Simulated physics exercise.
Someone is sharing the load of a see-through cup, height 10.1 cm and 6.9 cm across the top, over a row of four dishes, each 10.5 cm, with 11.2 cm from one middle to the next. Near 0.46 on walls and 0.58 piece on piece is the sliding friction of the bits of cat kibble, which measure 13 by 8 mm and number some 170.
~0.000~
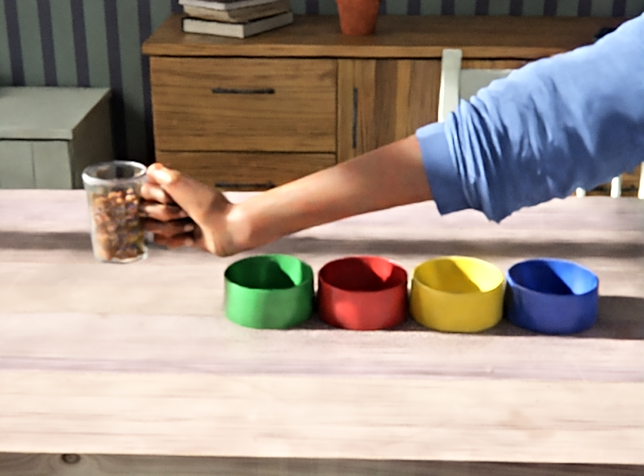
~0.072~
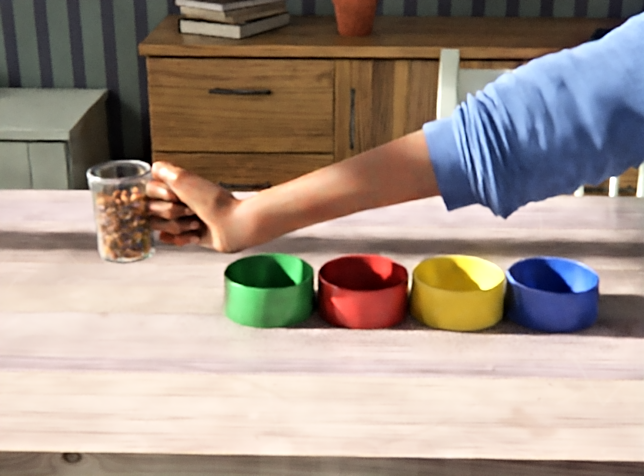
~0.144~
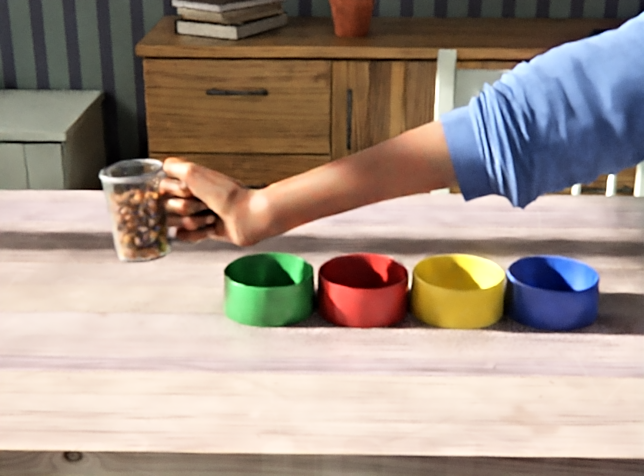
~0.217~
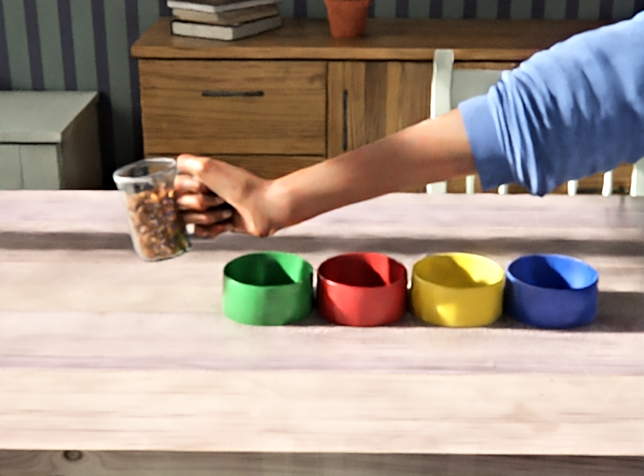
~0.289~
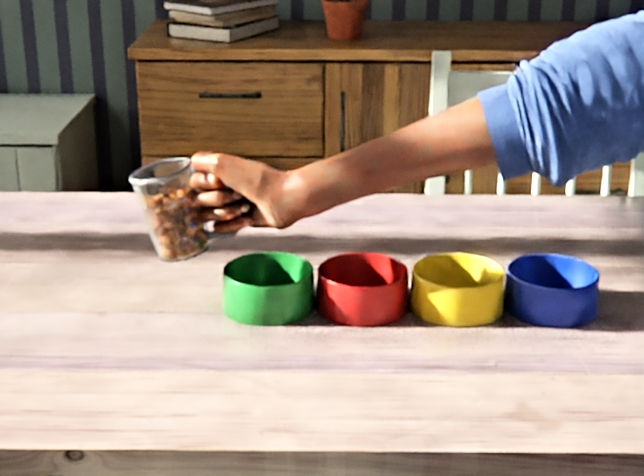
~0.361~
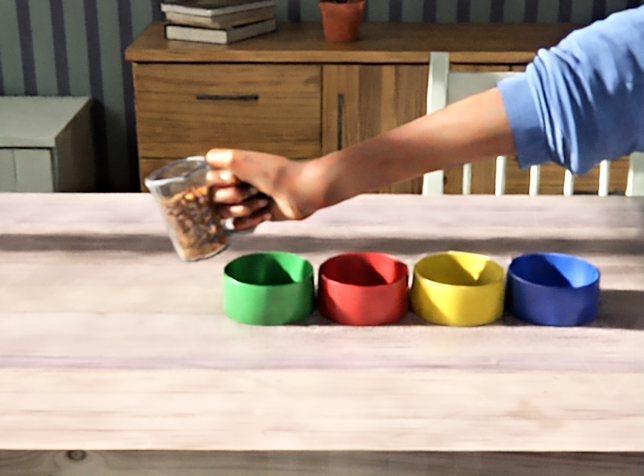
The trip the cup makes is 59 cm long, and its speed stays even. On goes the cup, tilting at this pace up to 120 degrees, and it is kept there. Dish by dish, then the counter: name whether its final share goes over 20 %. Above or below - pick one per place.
Red: Below; blue: Above; green: Below; yellow: Below; counter: Below.
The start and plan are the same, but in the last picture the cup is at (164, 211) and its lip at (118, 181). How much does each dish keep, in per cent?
Per cent kept: Red 80, blue 0, green 10, yellow 10.
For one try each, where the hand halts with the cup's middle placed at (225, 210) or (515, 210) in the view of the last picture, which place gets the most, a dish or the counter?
Try 1 - counter; try 2 - yellow.
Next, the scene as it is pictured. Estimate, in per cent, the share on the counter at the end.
0 %.
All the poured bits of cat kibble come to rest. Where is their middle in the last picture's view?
(559, 292) or so.
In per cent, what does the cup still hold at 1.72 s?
Close to 95 in a hundred.
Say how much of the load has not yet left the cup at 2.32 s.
50 %.
After 1.18 s, tilt 66 degrees; cup holds 100 %.
After 1.72 s, tilt 97 degrees; cup holds 95 %, yellow 5 %.
Then, at 2.32 s, tilt 120 degrees; cup holds 50 %, blue 45 %, yellow 5 %.
At rest (3.2 s), red 0 %, blue 95 %, green 0 %, yellow 5 %, counter 0 %.
